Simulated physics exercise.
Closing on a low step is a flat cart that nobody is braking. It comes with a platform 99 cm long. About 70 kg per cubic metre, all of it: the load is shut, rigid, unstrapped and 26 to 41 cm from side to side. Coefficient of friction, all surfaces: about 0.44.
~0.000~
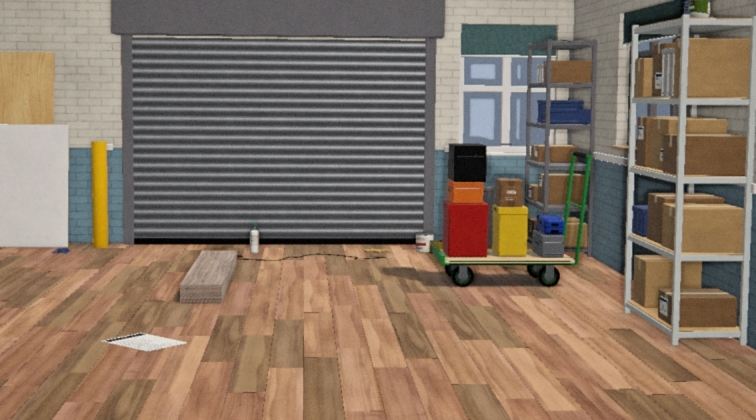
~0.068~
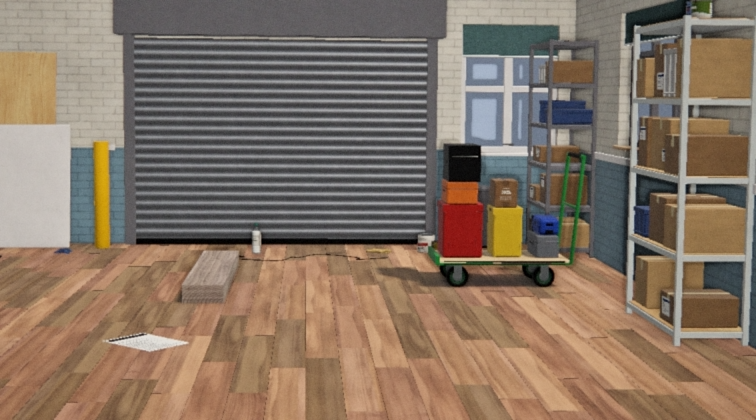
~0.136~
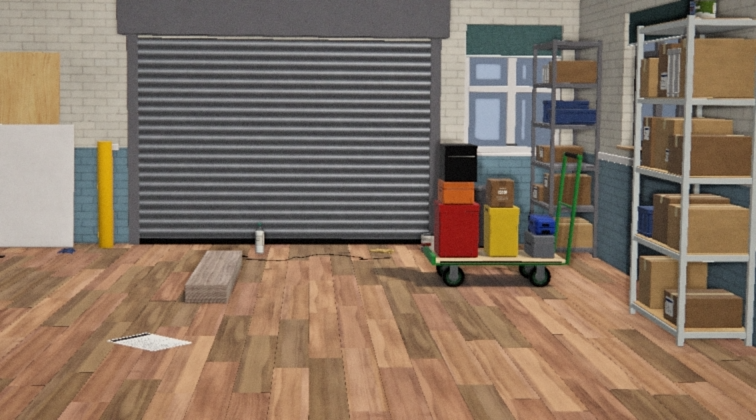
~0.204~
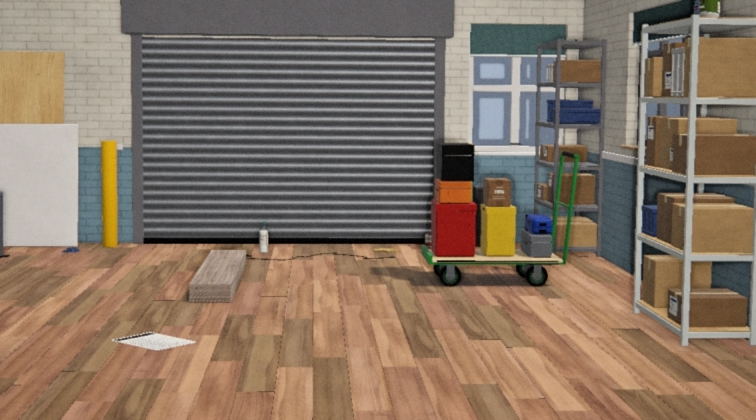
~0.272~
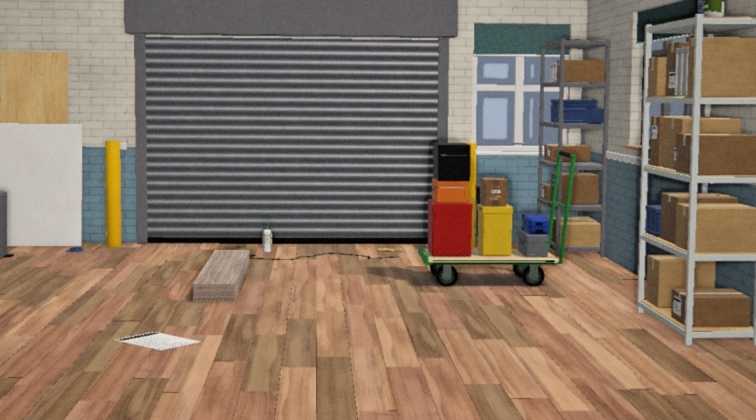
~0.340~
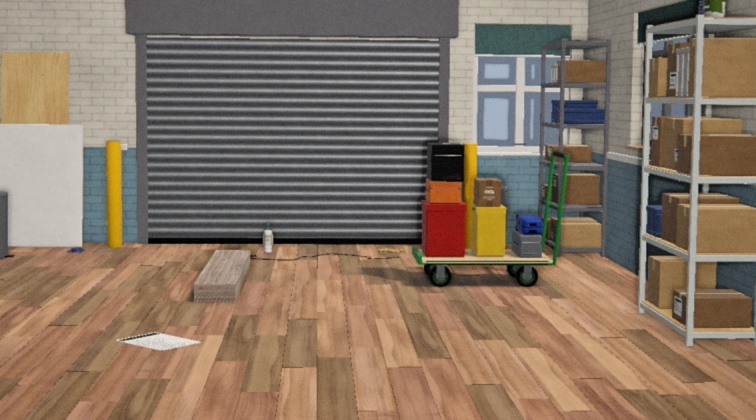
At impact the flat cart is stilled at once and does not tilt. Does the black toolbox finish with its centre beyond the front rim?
No.
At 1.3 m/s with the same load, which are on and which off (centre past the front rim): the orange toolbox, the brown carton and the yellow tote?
Well, orange comes off, brown stays on and yellow stays on.
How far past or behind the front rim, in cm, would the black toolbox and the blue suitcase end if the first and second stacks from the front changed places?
Both stay short of the rim, black by 50 cm and blue by 80 cm.
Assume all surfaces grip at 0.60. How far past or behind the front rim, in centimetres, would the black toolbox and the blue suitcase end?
Then black sits 20 cm back and blue sits 80 cm back.
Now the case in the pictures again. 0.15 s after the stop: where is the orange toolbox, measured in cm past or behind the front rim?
Behind the rim by about 15 cm.
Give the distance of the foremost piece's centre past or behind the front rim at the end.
Its centre ends up near 10 cm behind the front rim.
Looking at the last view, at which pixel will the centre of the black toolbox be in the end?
Around (248, 161).
Impact comes at 2.09 s.
After 2.49 s the black toolbox is 12 cm behind the rim, tilted 0°, near (248, 161) in the last picture's view.
After 2.89 s the black toolbox is 12 cm behind the rim, tilted 0°, near (248, 161) in the last picture's view.
At rest, 3.1 s, nothing is past the rim; behind it, black toolbox, orange toolbox, grey toolbox, red tote, blue suitcase, yellow tote and brown carton.
